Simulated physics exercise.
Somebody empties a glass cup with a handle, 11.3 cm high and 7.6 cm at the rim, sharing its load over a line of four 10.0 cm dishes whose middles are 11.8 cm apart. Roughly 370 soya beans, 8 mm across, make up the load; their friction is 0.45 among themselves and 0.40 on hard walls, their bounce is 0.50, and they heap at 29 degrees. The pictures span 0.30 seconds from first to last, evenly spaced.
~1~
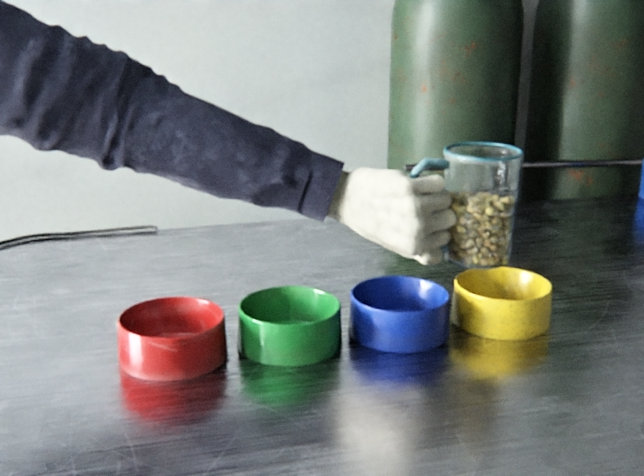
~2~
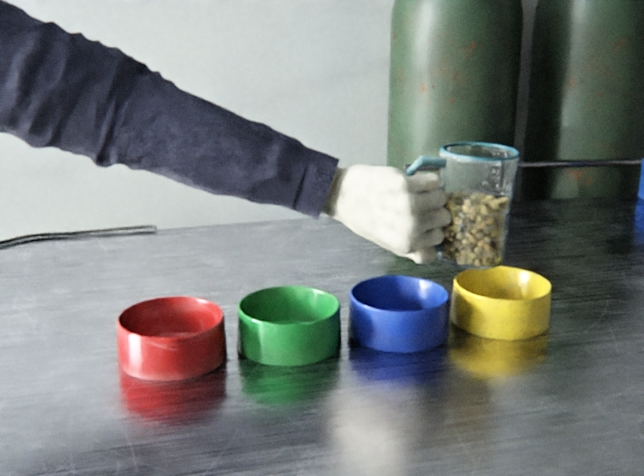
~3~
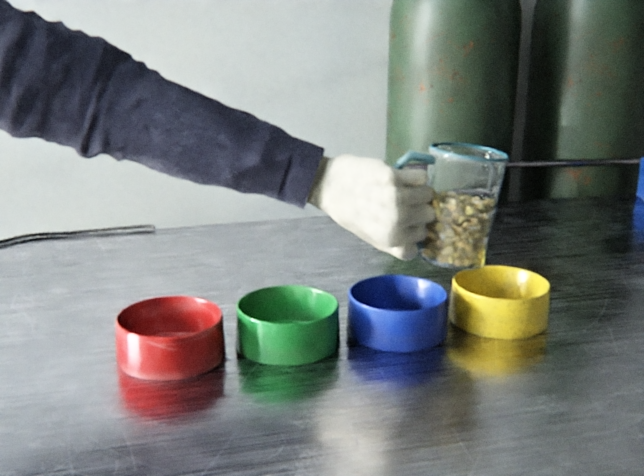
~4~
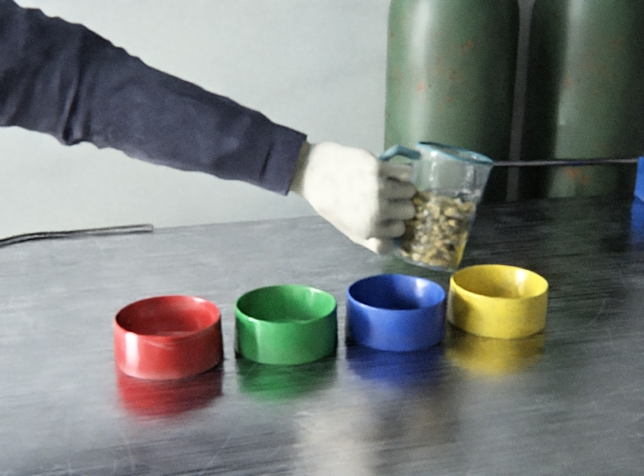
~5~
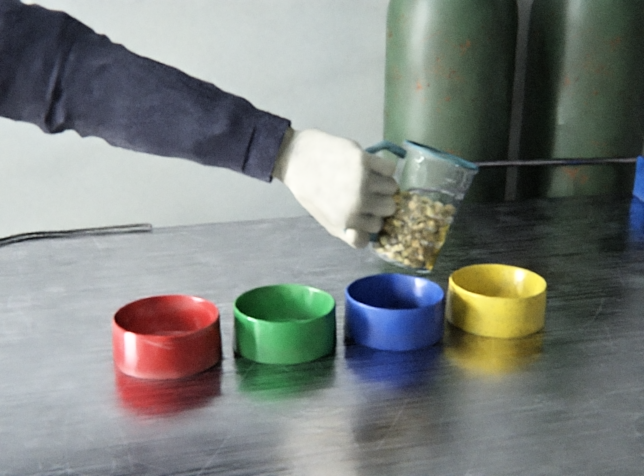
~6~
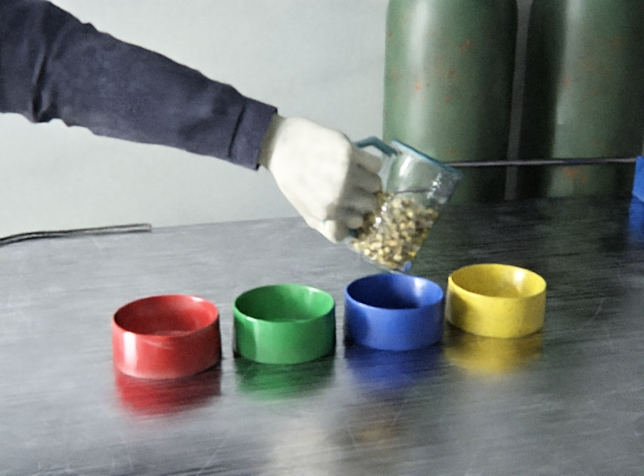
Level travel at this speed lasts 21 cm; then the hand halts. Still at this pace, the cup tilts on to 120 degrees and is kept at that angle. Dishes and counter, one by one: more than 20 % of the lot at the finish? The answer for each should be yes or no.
Red - no, blue - yes, green - no, yellow - no, counter - yes.
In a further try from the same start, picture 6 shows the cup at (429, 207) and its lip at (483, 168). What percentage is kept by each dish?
The red dish keeps 0, the blue one 40, the green one 10 and the yellow one 0.
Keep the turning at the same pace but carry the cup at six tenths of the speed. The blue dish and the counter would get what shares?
Result - blue dish: 30; counter: 60.
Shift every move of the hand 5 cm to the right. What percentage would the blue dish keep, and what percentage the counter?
I'd expect blue at 100 and the counter at 0.
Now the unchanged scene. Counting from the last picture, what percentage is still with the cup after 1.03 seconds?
Somewhere near 20 per cent.
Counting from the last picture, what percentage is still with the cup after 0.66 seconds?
100 %.
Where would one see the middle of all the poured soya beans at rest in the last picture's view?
Somewhere around (360, 325) in the final frame.
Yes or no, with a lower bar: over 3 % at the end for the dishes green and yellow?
Green: True, yellow: False.
Then, 0.40 s after the last picture, tilt 73 degrees; cup holds 100 %.
Then, 0.66 s after the last picture, tilt 102 degrees; cup holds 100 %.
Then, 1.03 s after the last picture, tilt 120 degrees; cup holds 20 %, blue 25 %, green 10 %.
In the end, red 0 %, blue 35 %, green 10 %, yellow 0 %, counter 55 %.
